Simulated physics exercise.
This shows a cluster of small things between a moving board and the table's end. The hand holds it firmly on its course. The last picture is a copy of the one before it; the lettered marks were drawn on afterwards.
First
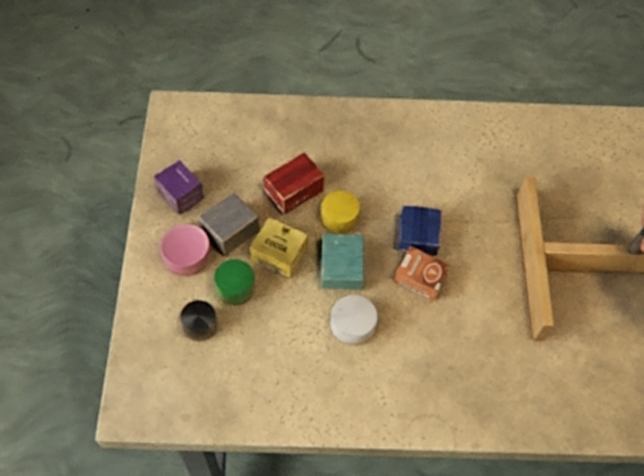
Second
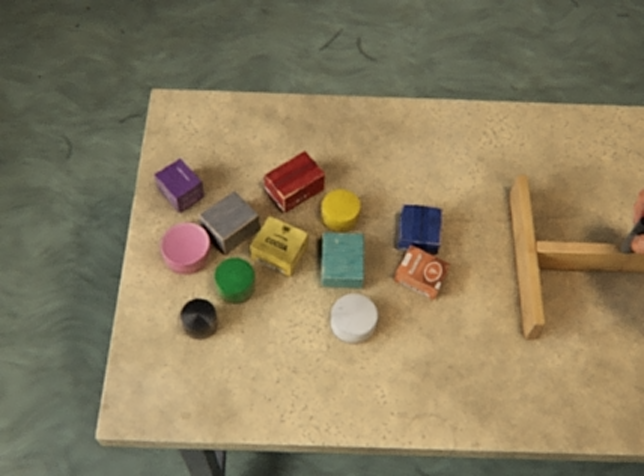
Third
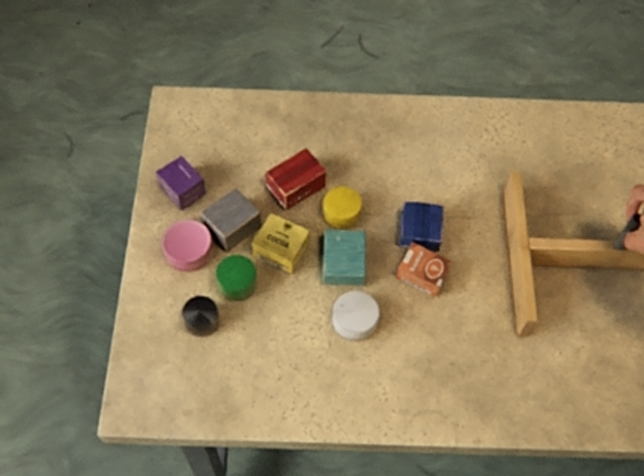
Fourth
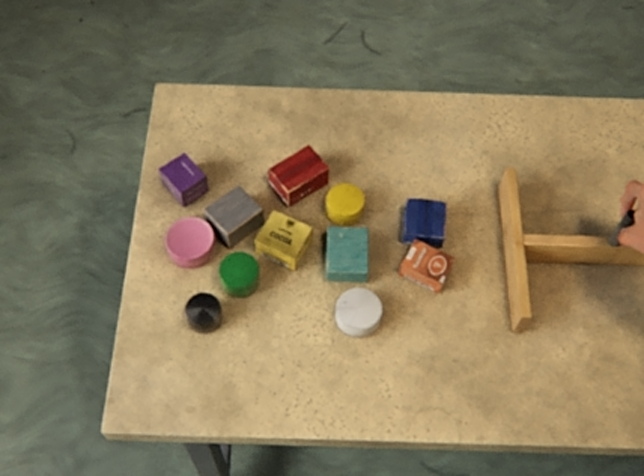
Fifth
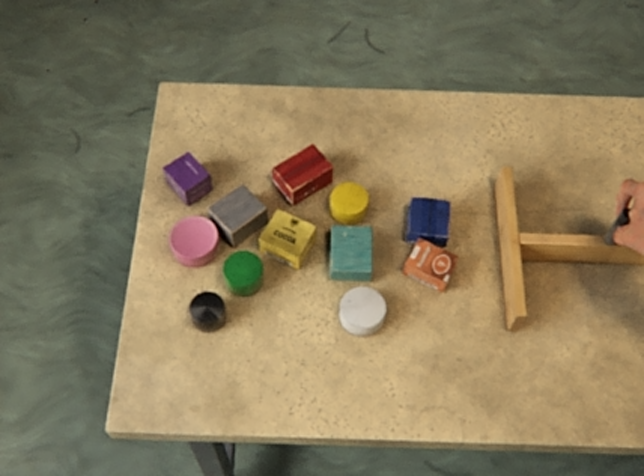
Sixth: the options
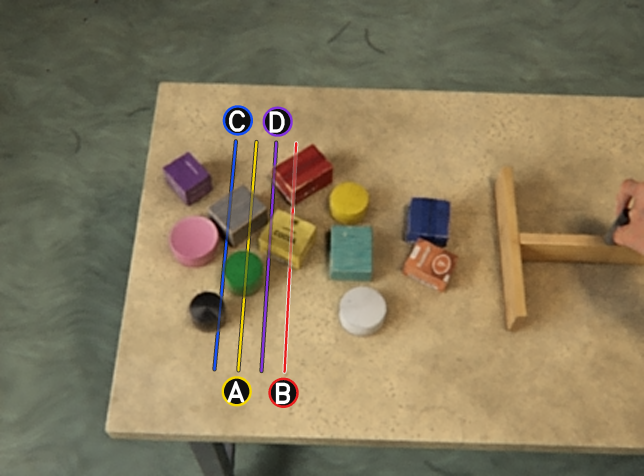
A speckled tan tabletop stands over a dark, grey-green, mottled floor, seen from high above. Purple, red, grey, yellow, turquoise, blue and orange blocks and boxes cluster left of centre with round pink, green, yellow, black and white pieces, while a T-shaped wooden board lies at right. A hand at the right edge slides the board slightly leftward, the small things stay put, and the view shifts very slightly.
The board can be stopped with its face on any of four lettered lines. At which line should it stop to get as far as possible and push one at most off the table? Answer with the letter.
At A, and not beyond.
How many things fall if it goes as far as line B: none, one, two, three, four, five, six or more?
By then, none.
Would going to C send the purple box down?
No.
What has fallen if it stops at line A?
It is the pink tub.
On the copy, A at (248, 247); B at (291, 249); C at (226, 247); D at (269, 248).
On A. First, board (420, 235); orange box (389, 272); blue box (390, 221).
Then, board (324, 231); pink tub (163, 242); purple box (186, 171).
Finally, board (251, 229); pink tub over the edge; yellow box (139, 238); one fallen.
By contrast, B is within the limit but short; C drops three; D is within the limit but short.
